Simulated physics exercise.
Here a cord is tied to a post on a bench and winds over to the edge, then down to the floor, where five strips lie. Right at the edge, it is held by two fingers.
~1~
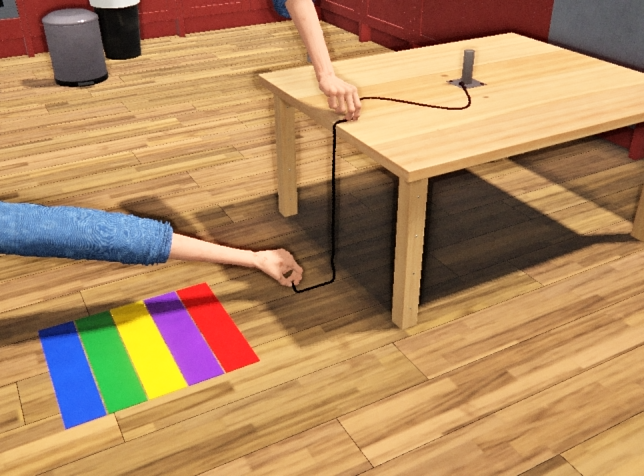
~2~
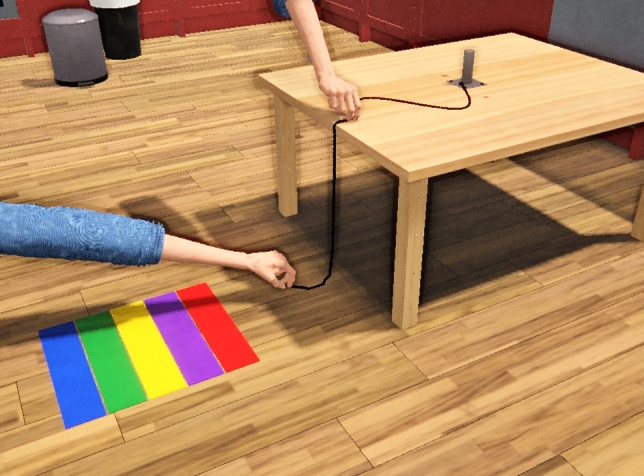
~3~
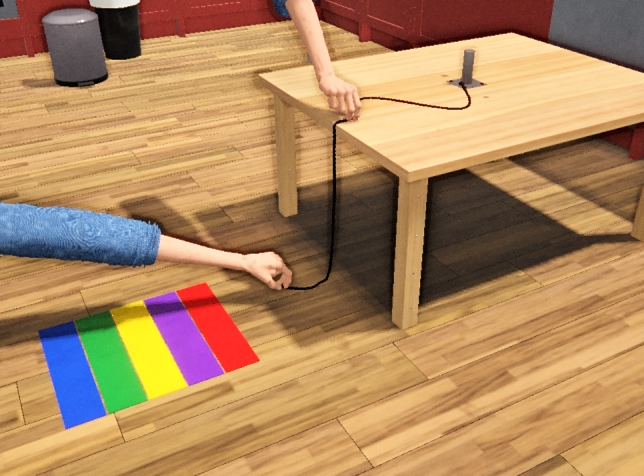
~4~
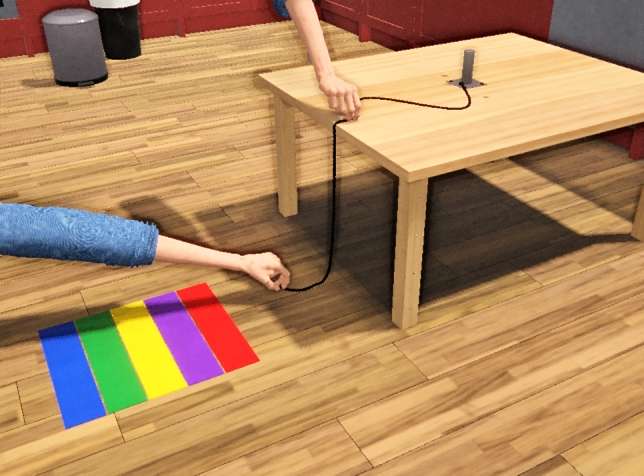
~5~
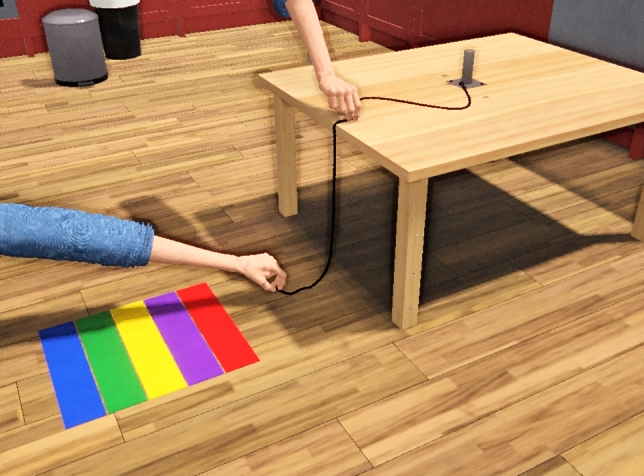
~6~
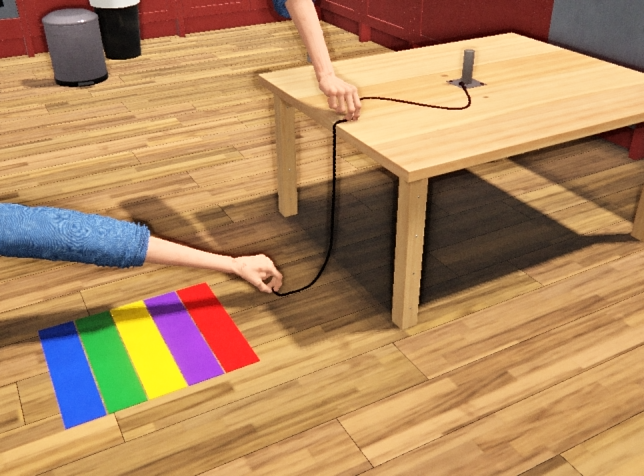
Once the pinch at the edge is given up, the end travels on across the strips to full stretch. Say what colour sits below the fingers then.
It is blue.
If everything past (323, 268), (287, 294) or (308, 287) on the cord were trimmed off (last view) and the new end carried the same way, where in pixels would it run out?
The pixels come out at around (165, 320), (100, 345) and (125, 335), one per try.
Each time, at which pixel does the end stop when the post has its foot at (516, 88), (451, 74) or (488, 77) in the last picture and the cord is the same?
Pixels, try by try: About (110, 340), (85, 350), (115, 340).
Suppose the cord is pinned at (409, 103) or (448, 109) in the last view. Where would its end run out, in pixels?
The places are (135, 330) and (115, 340).
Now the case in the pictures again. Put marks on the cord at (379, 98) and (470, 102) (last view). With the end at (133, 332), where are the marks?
(340, 119), then (419, 93).
A little later, end near (133, 332); over yellow.
Next, end near (91, 345); over green.
When it is tight, end near (65, 353); over blue. The end stops over the blue strip.
